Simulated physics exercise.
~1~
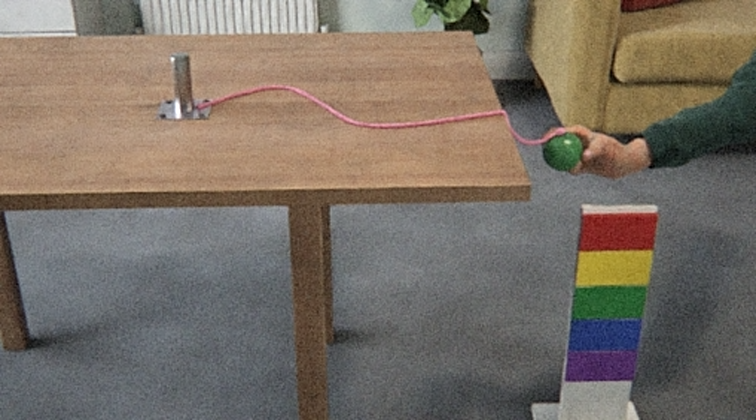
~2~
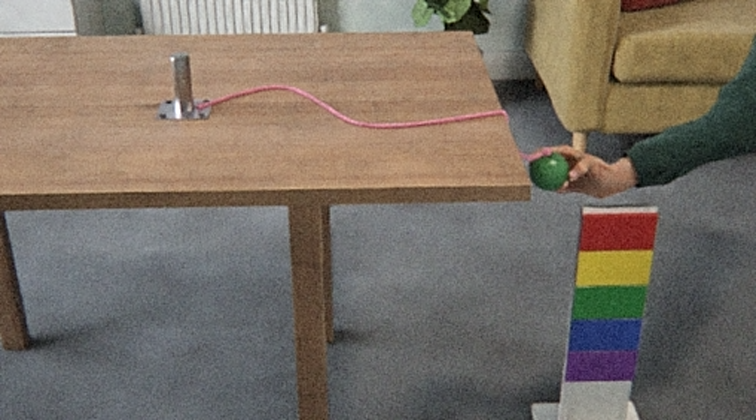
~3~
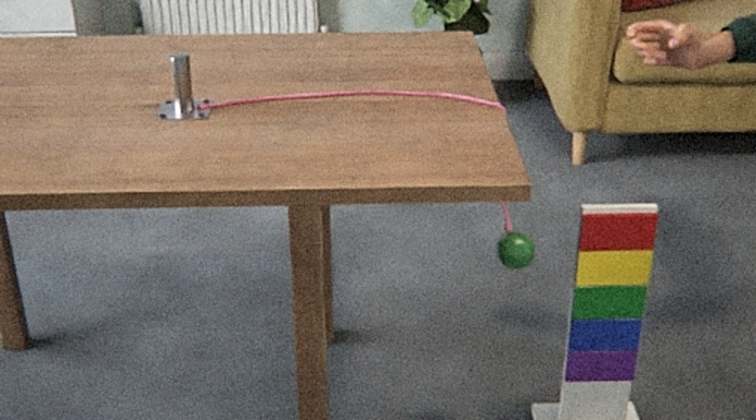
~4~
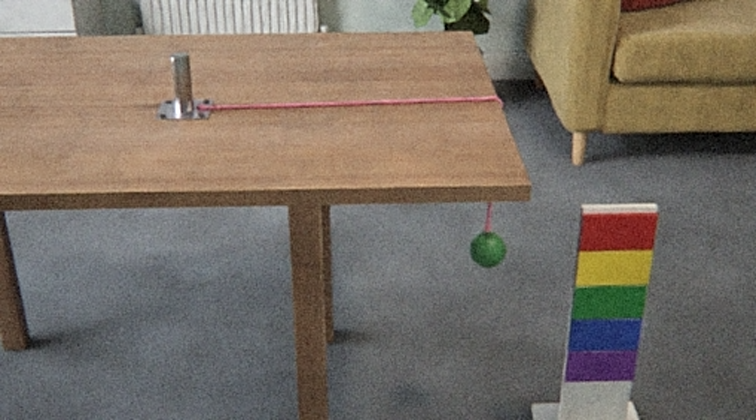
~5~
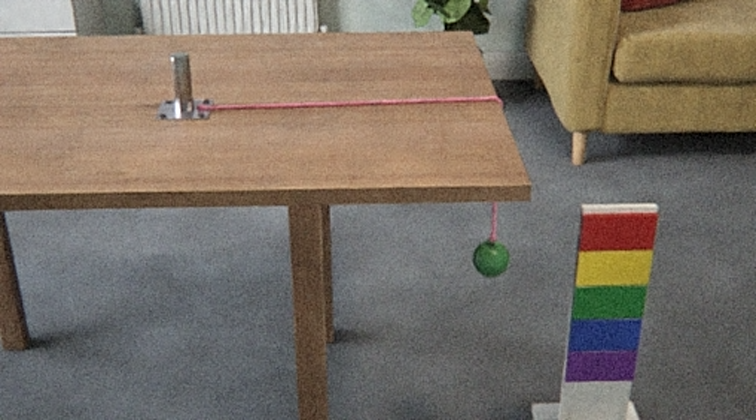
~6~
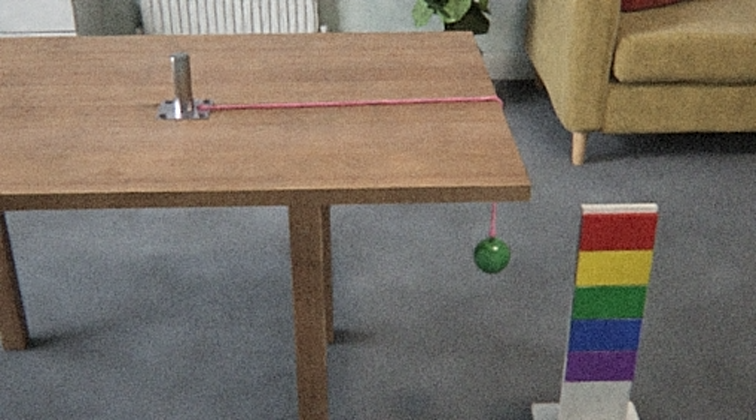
To begin with, a hand holds a green apple just past the right edge of a wooden table, with a slack pink shoelace running back to a metal post on the tabletop. The hand moves the apple slightly left and down, close to the table's edge. It then lets go and draws back to the right, and the apple drops below the edge. The shoelace pulls straight across the table as the apple swings a little left. After dipping slightly, the apple hangs nearly still, its middle level with the yellow band of the striped board.
